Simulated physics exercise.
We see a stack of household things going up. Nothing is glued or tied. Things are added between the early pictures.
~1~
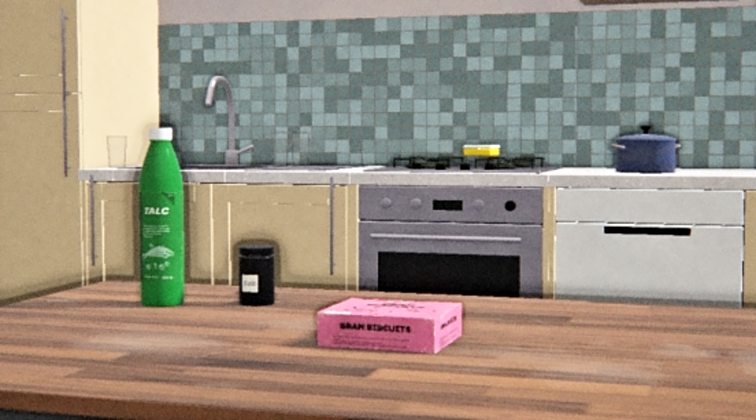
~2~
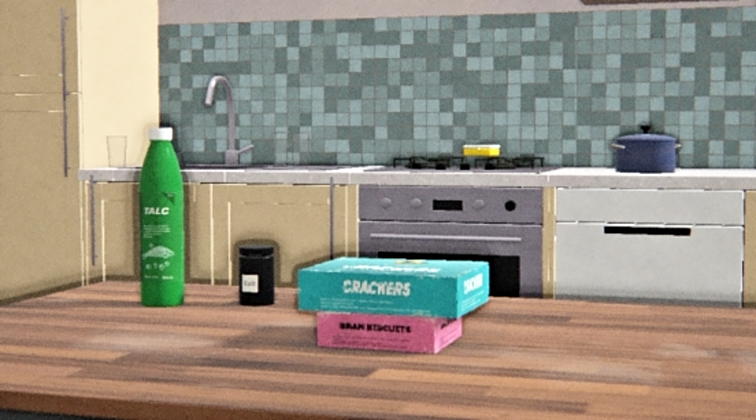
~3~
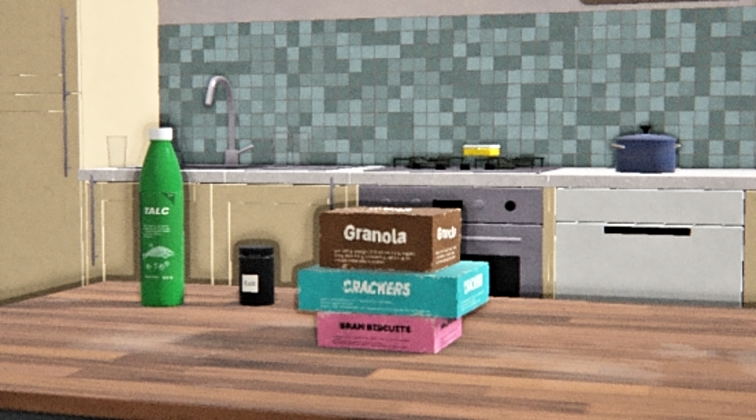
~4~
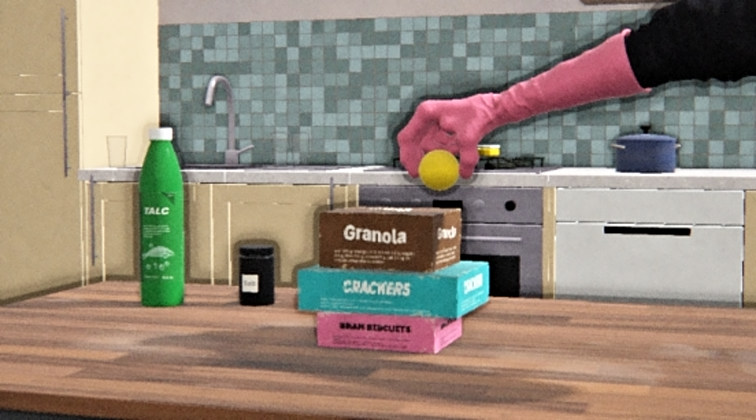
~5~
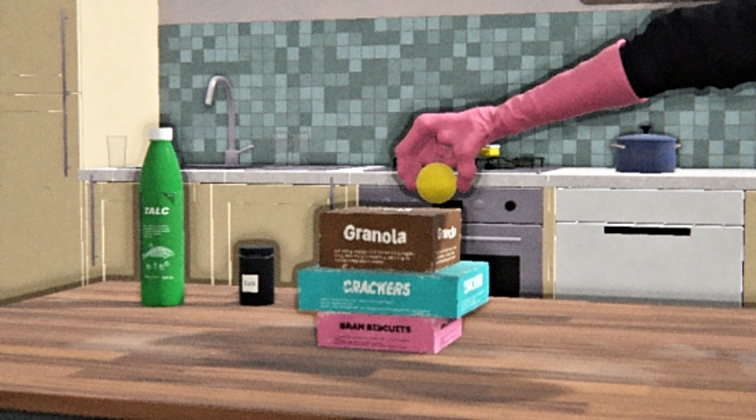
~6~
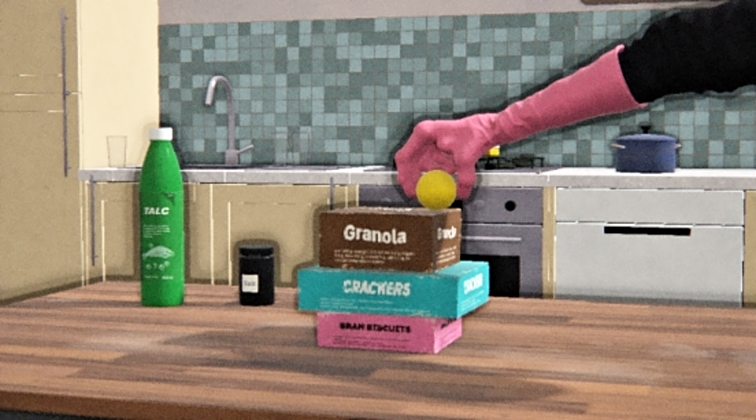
The footage shows a pink packet on a wooden counter beside a green bottle and black jar, then a turquoise packet and brown box stacked above it, before a pink-gloved hand lowers a yellow lemon slightly onto the box, still holding it.
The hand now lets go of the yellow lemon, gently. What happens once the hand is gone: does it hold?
It holds.
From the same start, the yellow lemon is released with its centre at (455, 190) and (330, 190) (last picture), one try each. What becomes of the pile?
First, it comes apart; second, it loses its balance.
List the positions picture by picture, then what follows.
In the first frame, the last thing is not in view yet; pink packet (391, 324).
In the second frame, the last thing is not in view yet; black jar (257, 275).
In the third frame, the last thing is not in view yet; green bottle (161, 217).
In the fourth frame, on its way; yellow lemon (439, 170); turquoise packet (396, 286).
In the fifth frame, on its way; yellow lemon (437, 183); brown box (391, 238).
In the sixth frame, set down, still held; yellow lemon (437, 190); pink packet (391, 324).
Then, 0.90 s on from there, no change.
Then, 2.10 s on from there, things are still on the move.
In the end, all 6 unmoved. At the end, from the last picture's camera, yellow lemon near (438, 191). The pile keeps its balance.
